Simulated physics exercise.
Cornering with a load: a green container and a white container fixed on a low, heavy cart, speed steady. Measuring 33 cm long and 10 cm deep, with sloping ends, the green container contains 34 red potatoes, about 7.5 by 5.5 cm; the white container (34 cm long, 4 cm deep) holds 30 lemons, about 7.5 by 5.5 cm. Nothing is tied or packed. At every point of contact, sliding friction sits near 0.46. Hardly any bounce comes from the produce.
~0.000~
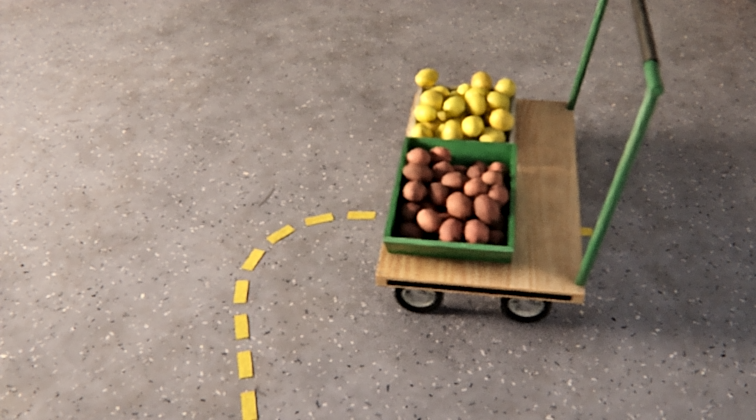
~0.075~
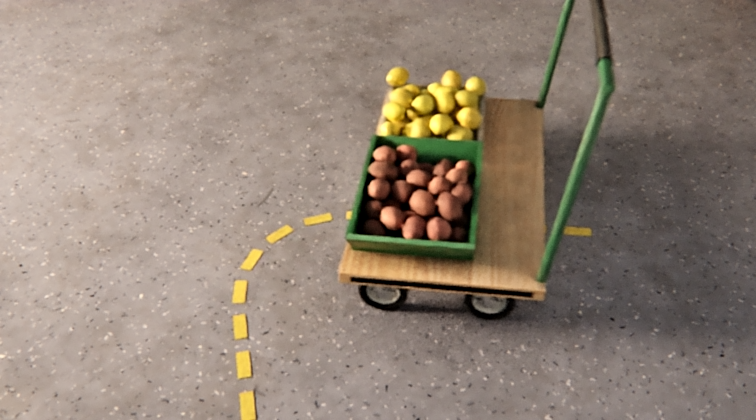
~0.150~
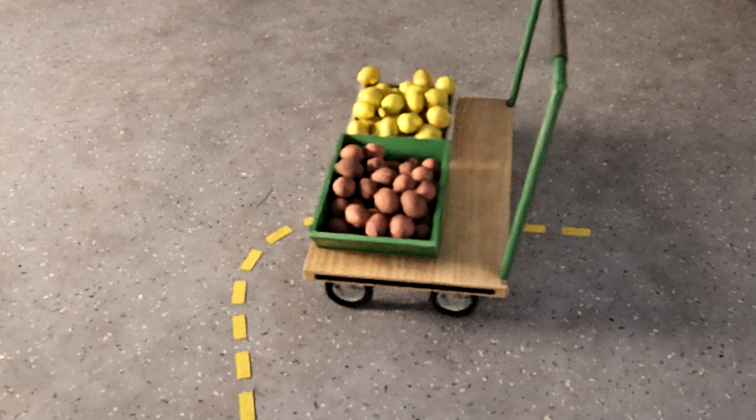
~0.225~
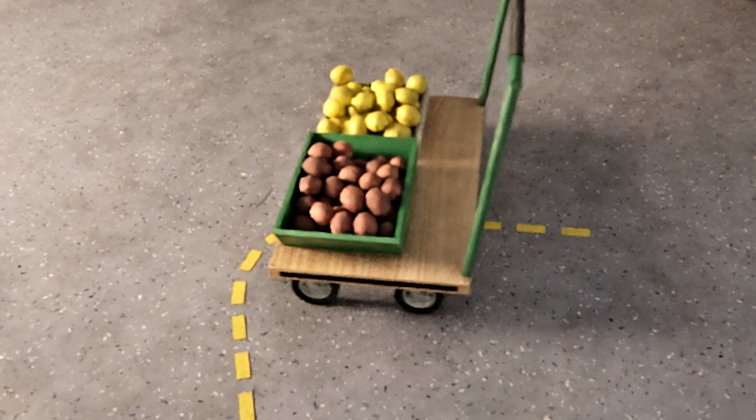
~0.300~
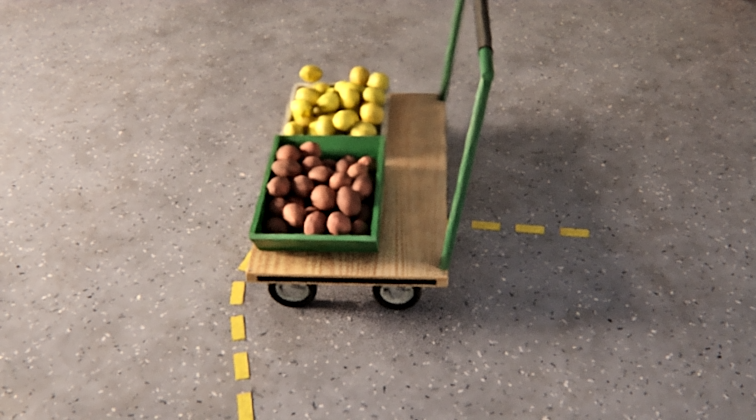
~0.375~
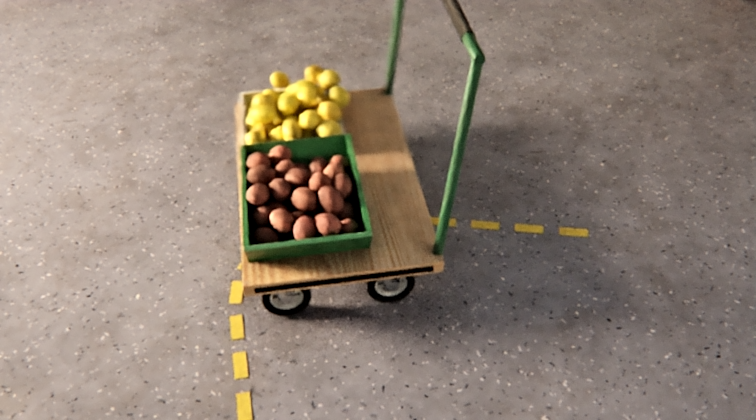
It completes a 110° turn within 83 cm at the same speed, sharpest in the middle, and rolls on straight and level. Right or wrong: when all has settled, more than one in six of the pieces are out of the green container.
Wrong.
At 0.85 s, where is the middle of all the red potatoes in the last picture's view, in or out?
Middle: About (300, 277) px.
After 0.53 s, the green container has all 34 and the white container is down by 6 of 30.
After 0.66 s, the green container has all 34 and the white container is down by 10 of 30.
After 0.85 s, the green container has all 34 and the white container is down by 12 of 30.
Outcome (at 1.31 s), the green container has all 34 and the white container is down by 12 of 30. Asked share, 0 of 34, 0 per cent.
